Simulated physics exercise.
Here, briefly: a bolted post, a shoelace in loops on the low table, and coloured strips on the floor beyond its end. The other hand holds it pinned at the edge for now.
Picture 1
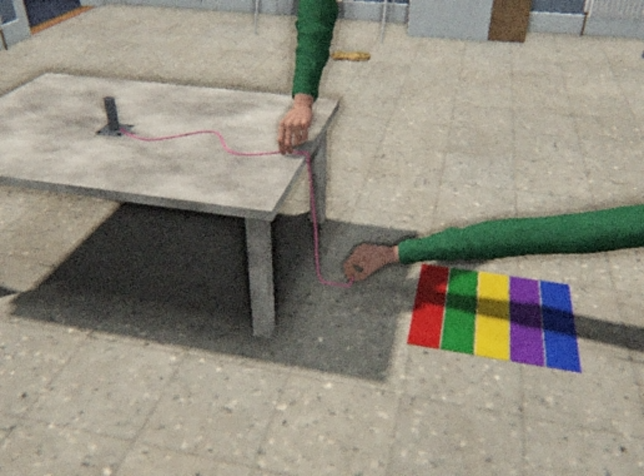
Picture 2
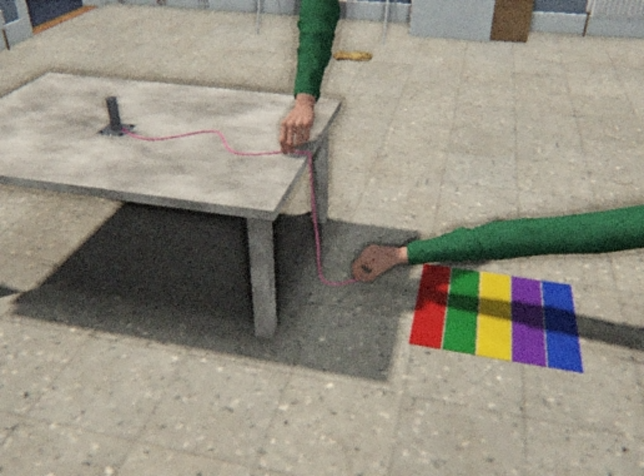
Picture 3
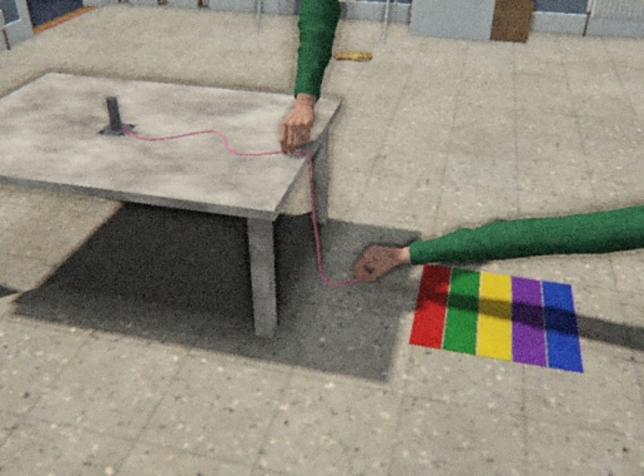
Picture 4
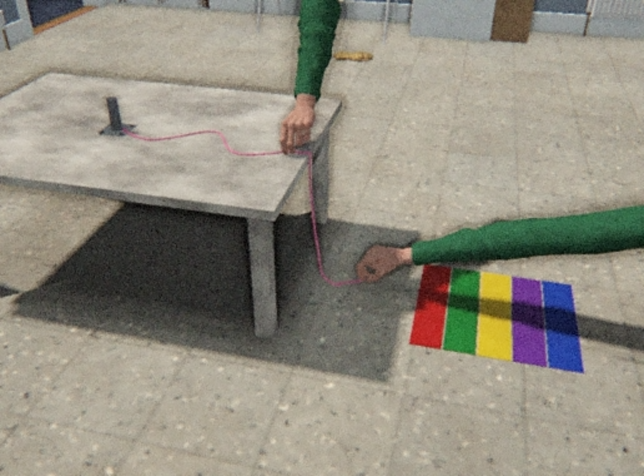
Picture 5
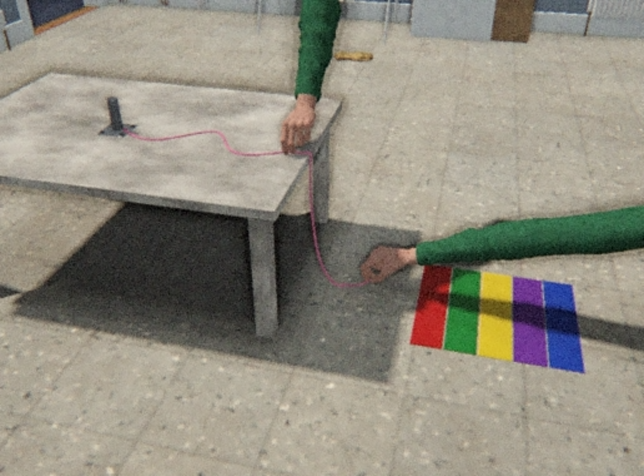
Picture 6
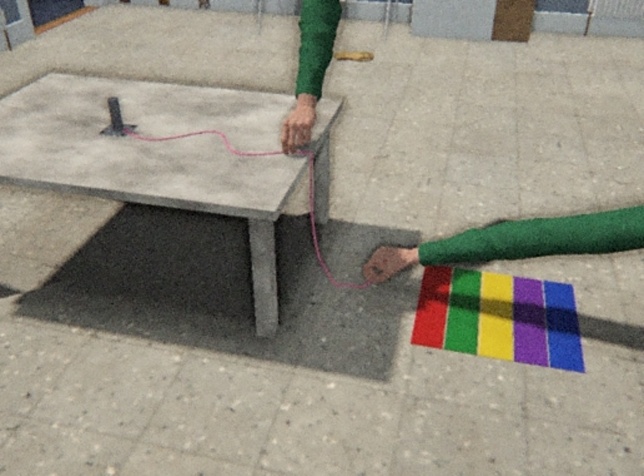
We see one hand pinning a pink shoelace at the edge of a low table while another hand, near the floor, draws the hanging end slightly right, close to the red edge of the coloured strips.
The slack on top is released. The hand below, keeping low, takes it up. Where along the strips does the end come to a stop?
Above the yellow strip.
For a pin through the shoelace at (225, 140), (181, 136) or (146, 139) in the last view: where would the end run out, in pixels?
Going try by try, I'd put it close to (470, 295), then (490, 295), and finally (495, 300).
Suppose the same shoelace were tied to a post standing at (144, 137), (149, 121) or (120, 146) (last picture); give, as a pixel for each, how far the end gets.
First (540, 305), then (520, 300), then (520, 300).
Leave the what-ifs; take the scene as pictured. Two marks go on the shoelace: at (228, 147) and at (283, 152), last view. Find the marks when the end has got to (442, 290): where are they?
First: (260, 147). Second: (313, 167).
Soon after, end near (442, 290); over red.
Then, end near (478, 295); over green.
At full stretch, end near (499, 299); over yellow. It gets as far as the yellow strip.
